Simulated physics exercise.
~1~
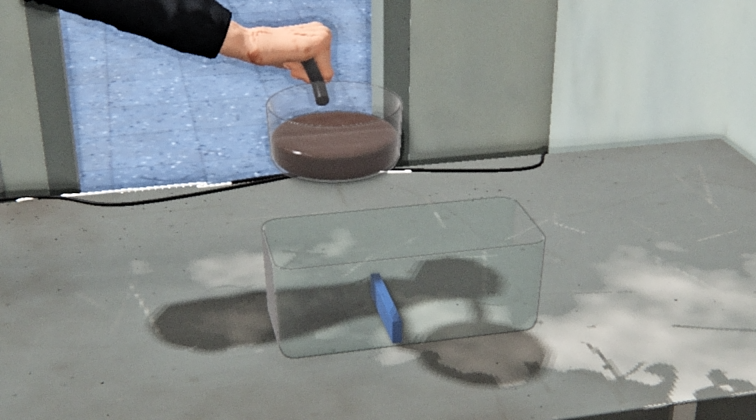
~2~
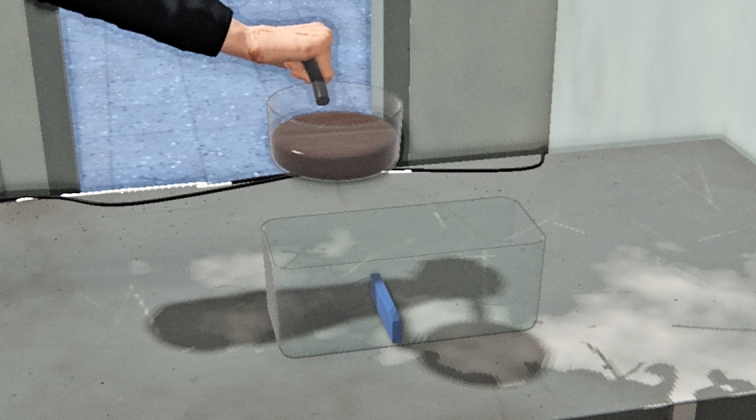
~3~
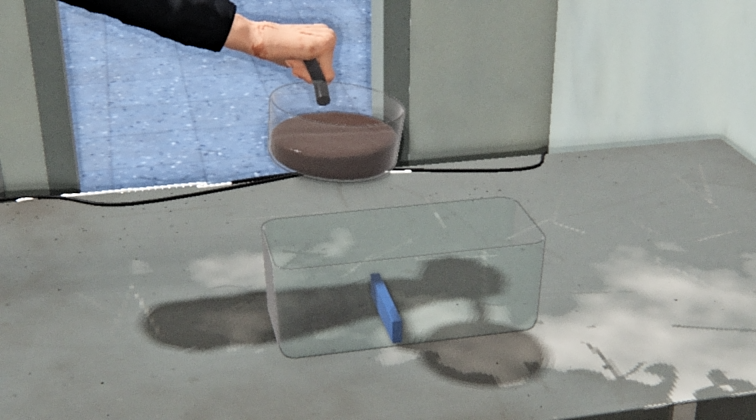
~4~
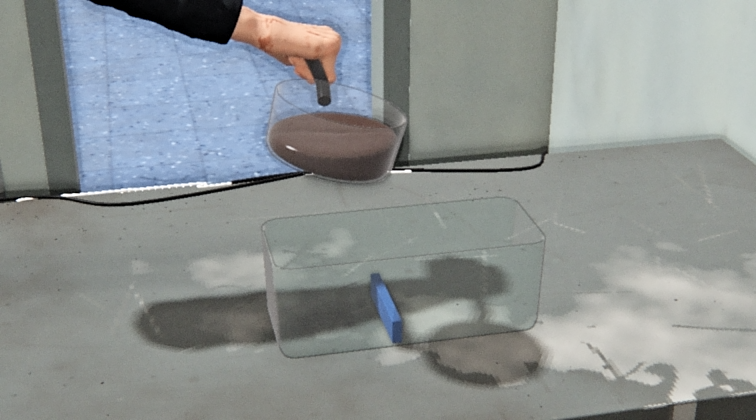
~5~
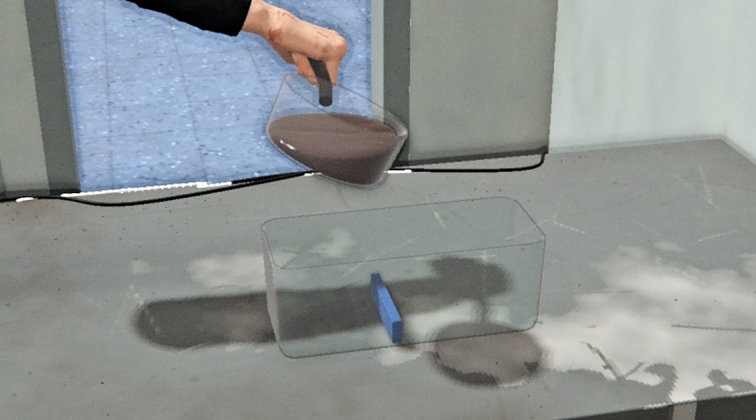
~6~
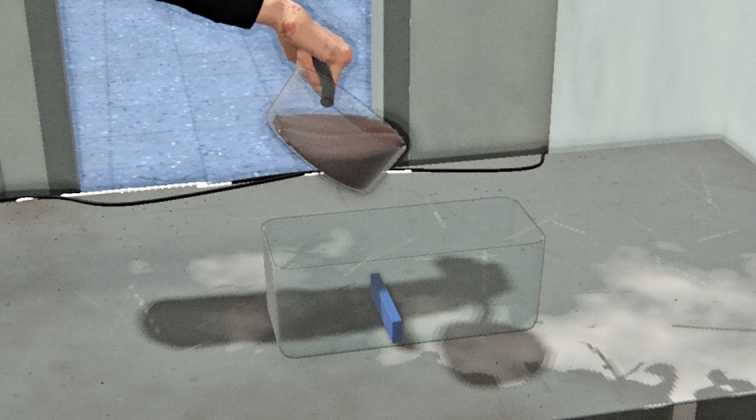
A hand steadily tips a clear pan of brown coffee rightward above a long basin.
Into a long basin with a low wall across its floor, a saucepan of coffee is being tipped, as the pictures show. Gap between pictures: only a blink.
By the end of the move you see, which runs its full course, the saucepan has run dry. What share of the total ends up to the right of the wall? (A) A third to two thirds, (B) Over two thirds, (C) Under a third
Option B: Over two thirds.
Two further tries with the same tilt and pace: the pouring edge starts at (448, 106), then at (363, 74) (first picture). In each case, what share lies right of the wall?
Near 90 per cent for the first start, near 60 per cent for the second.
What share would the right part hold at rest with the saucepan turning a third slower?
Around 90 in a hundred.
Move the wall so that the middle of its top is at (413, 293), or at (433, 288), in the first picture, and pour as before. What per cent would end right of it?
Roughly 60 % and then 35 %.
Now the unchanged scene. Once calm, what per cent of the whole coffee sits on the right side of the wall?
Roughly 90 %.
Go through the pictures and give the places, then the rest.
In the first frame, it leans 0°; its right rim is at (399, 100); the coffee meets the walls at (271, 137) and (395, 127); the long basin's rim runs from (268, 246) to (530, 219); the wall's top is at (386, 297).
In the second frame, it leans 2°; its right rim is at (400, 101); the coffee meets the walls at (271, 137) and (395, 127).
In the third frame, it leans 7°; its right rim is at (402, 107); the coffee meets the walls at (271, 135) and (395, 128).
In the fourth frame, it leans 15°; its right rim is at (404, 116); the coffee meets the walls at (269, 133) and (395, 130).
In the fifth frame, it leans 26°; its right rim is at (404, 128); the coffee meets the walls at (267, 130) and (397, 131).
In the sixth frame, it leans 38°; its right rim is at (401, 143); the coffee meets the walls at (274, 124) and (402, 133).
A moment on, the saucepan is tipped on its side and 28 per cent is still to pour, 0 is left of the wall and 41 right of it.
Next, the saucepan is tipped right over and 6 per cent is still to pour, 11 is left of the wall and 75 right of it.
Then the saucepan is tipped right over and 0 per cent is still to pour, 10 is left of the wall and 88 right of it.
Later the saucepan is tipped right over and 0 per cent is still to pour, 11 is left of the wall and 88 right of it.
Finally, 11 per cent lies left of the wall, 88 right of it and 1 outside.
